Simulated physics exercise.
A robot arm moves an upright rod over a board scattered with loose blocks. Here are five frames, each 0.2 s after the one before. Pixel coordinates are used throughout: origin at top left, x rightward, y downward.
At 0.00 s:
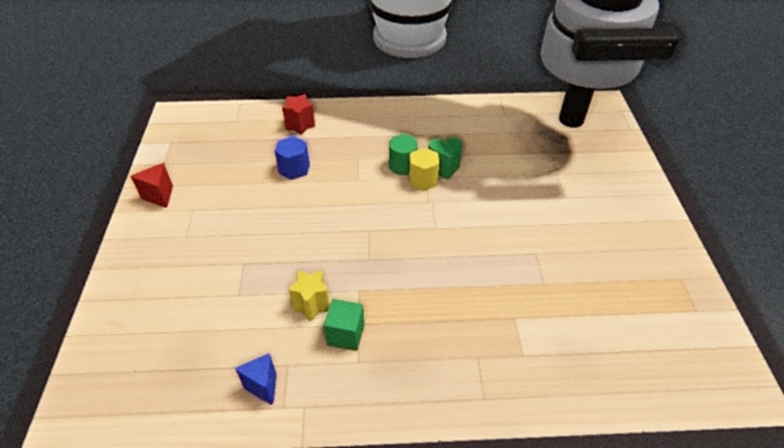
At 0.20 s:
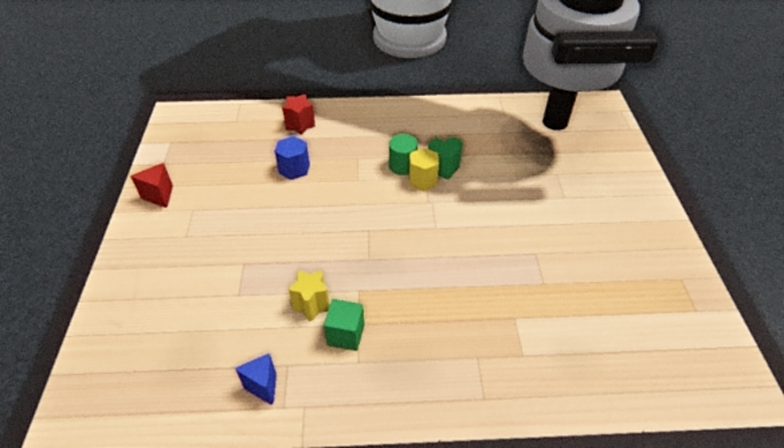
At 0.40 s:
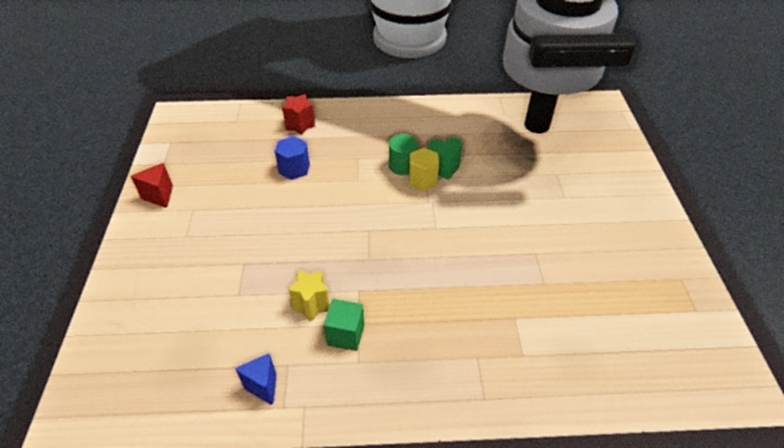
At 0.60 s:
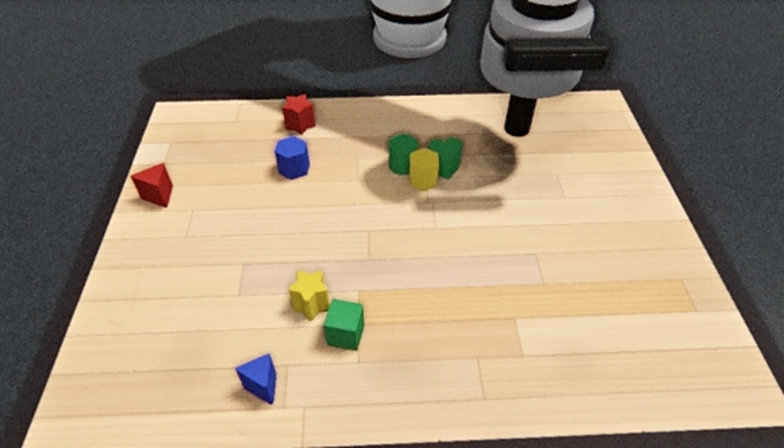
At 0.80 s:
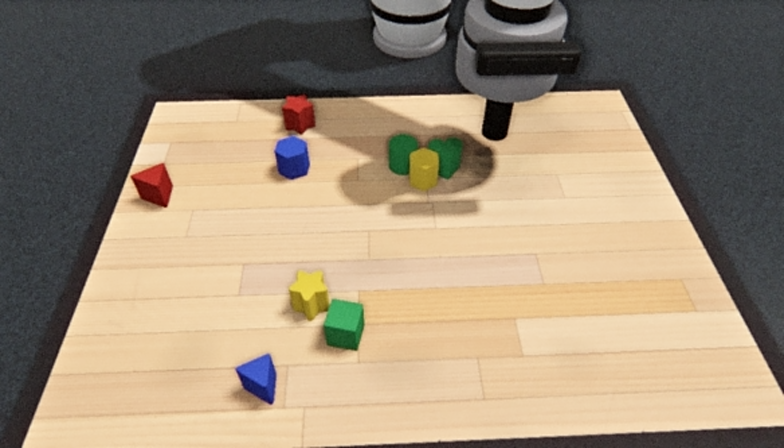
A robot arm holds a dark upright rod over the far right of a pale wooden board, seen from above at a fixed angle. Two green blocks and a yellow one cluster near the top centre, with red and blue blocks to the left and yellow, green and blue ones lower down. The rod glides steadily left toward the cluster, its shadow sliding along, while every block stays still.
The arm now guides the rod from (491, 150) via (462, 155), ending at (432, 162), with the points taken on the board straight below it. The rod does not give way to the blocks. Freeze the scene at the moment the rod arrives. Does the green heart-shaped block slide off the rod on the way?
No.
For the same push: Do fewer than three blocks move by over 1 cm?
Final answer: Yes.
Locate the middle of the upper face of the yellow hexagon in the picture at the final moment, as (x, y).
The spot you're after is about (405, 174) in the image.
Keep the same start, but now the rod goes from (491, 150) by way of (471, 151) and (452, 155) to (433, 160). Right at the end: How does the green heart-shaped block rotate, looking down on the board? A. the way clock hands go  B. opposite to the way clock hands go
The answer is B.
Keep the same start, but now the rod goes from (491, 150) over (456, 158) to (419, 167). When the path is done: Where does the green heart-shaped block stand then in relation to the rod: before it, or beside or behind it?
Pushed along.
The first path, step by step. Halfway along, rod (464, 138); green heart-shaped block (444, 146).
At the end, rod (434, 146); green round block (399, 143); yellow hexagon (405, 174), turned 15° anticlockwise; green heart-shaped block (419, 157), turned 25° anticlockwise.
